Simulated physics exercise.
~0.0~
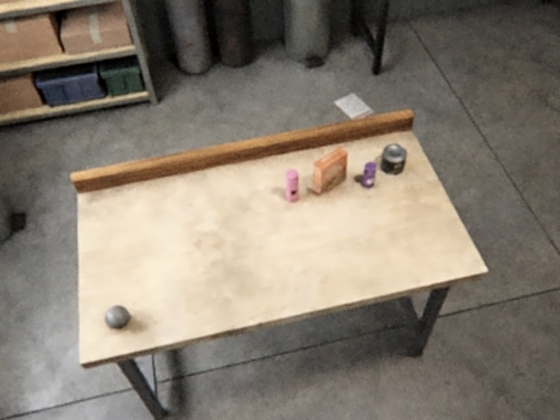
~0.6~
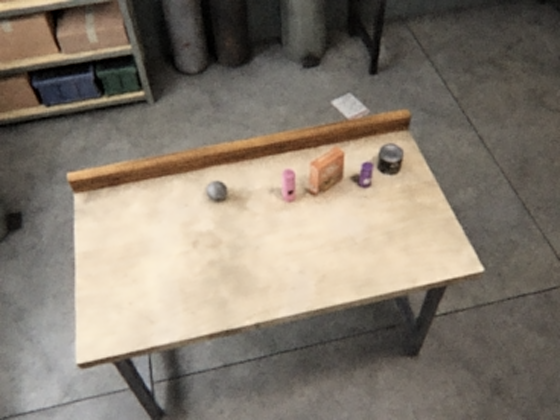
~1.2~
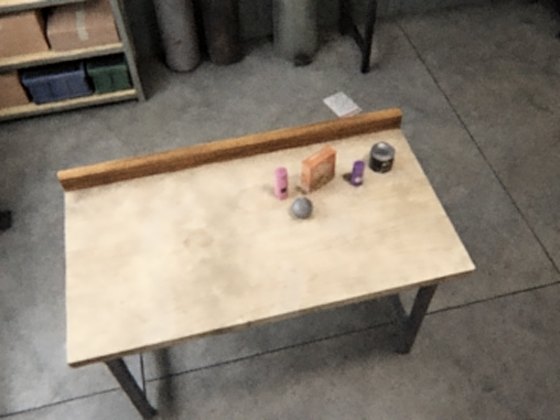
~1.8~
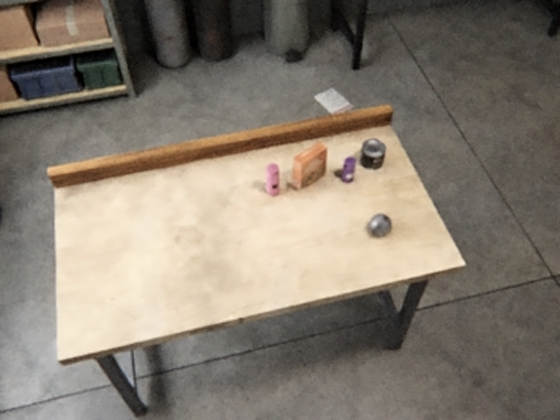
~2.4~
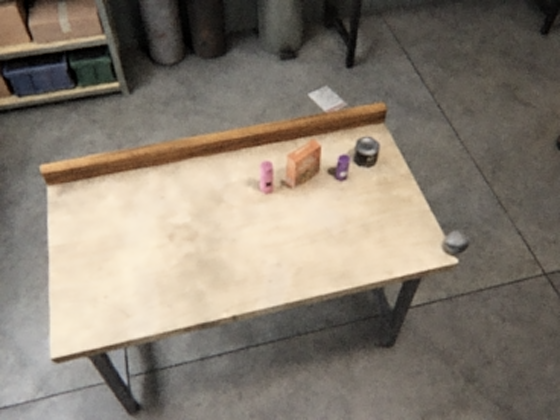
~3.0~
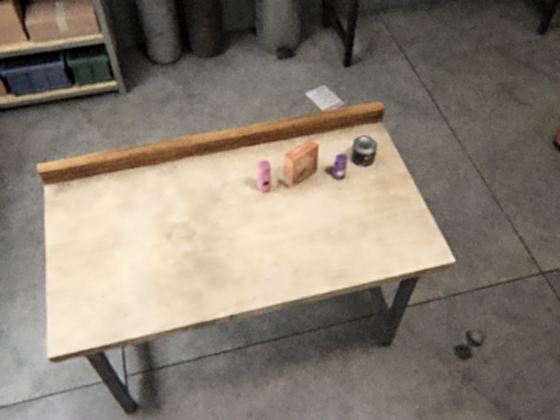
In a concrete-floored storeroom, seen from above at an angle, a pale wooden table has a raised brown strip along its far edge, with shelves of boxes behind it. A pink shaker, an orange packet, a purple shaker and a black tin stand toward the far right, while a grey ball sits at the near left. The ball rolls up and right toward the strip, then heads back, passing in front of the upright items. It continues to the right edge, drops off and ends up beyond the table near the floor. All four items remain standing in place.
